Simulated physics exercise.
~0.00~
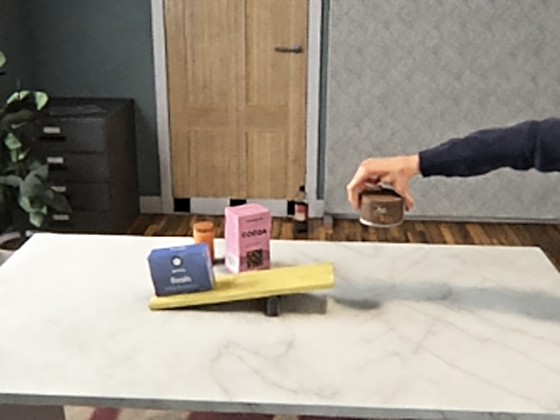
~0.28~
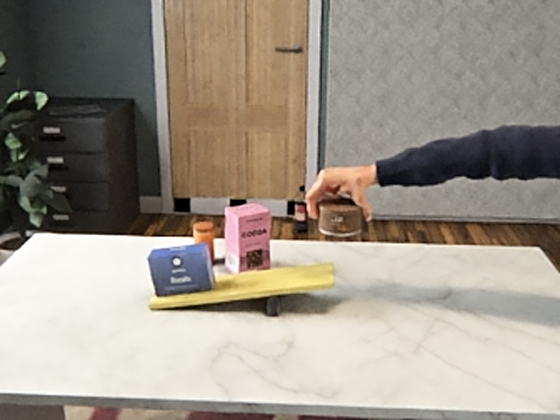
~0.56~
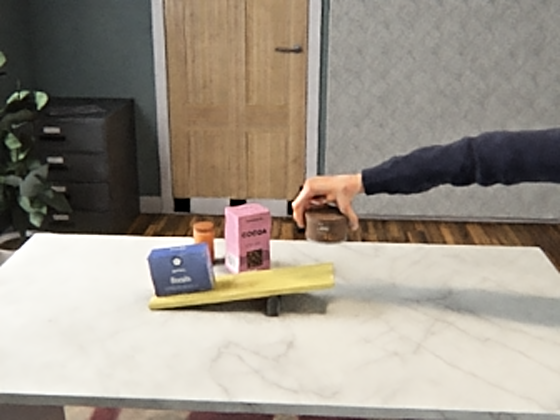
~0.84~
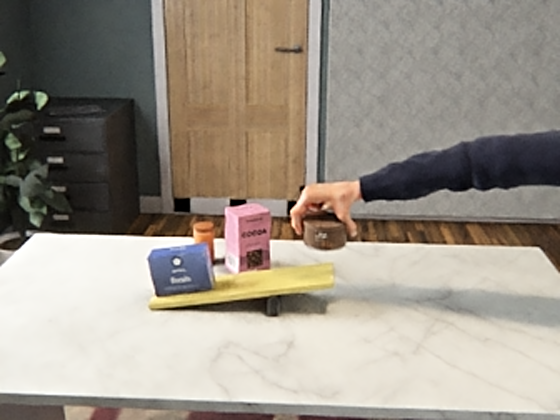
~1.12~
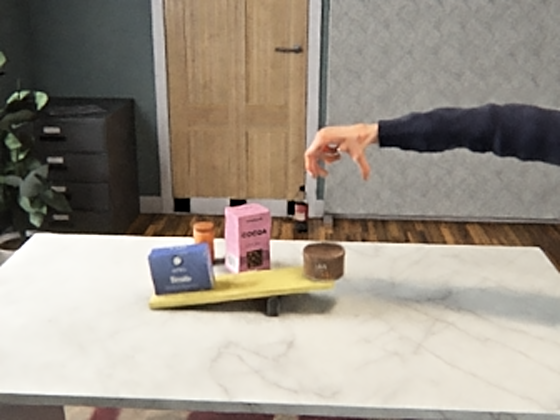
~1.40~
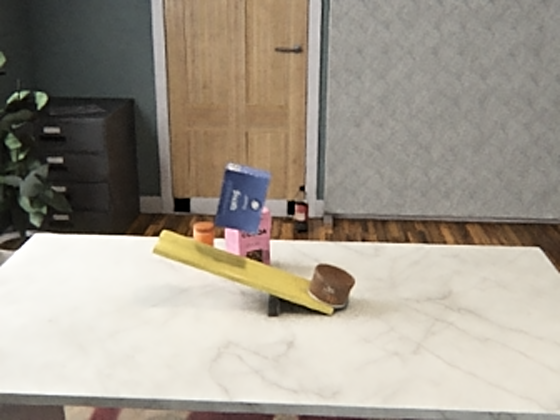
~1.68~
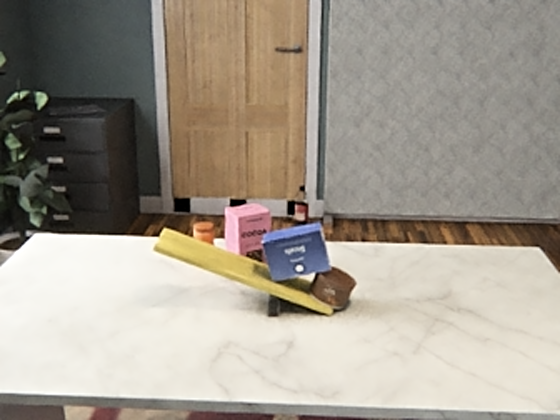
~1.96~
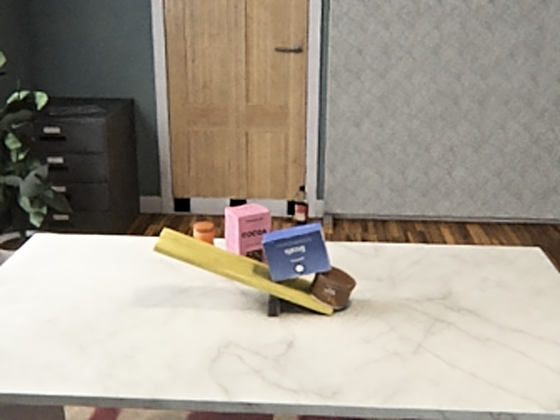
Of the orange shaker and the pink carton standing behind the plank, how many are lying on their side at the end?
None of them are. The orange shaker and the pink carton both still stand upright behind the plank.
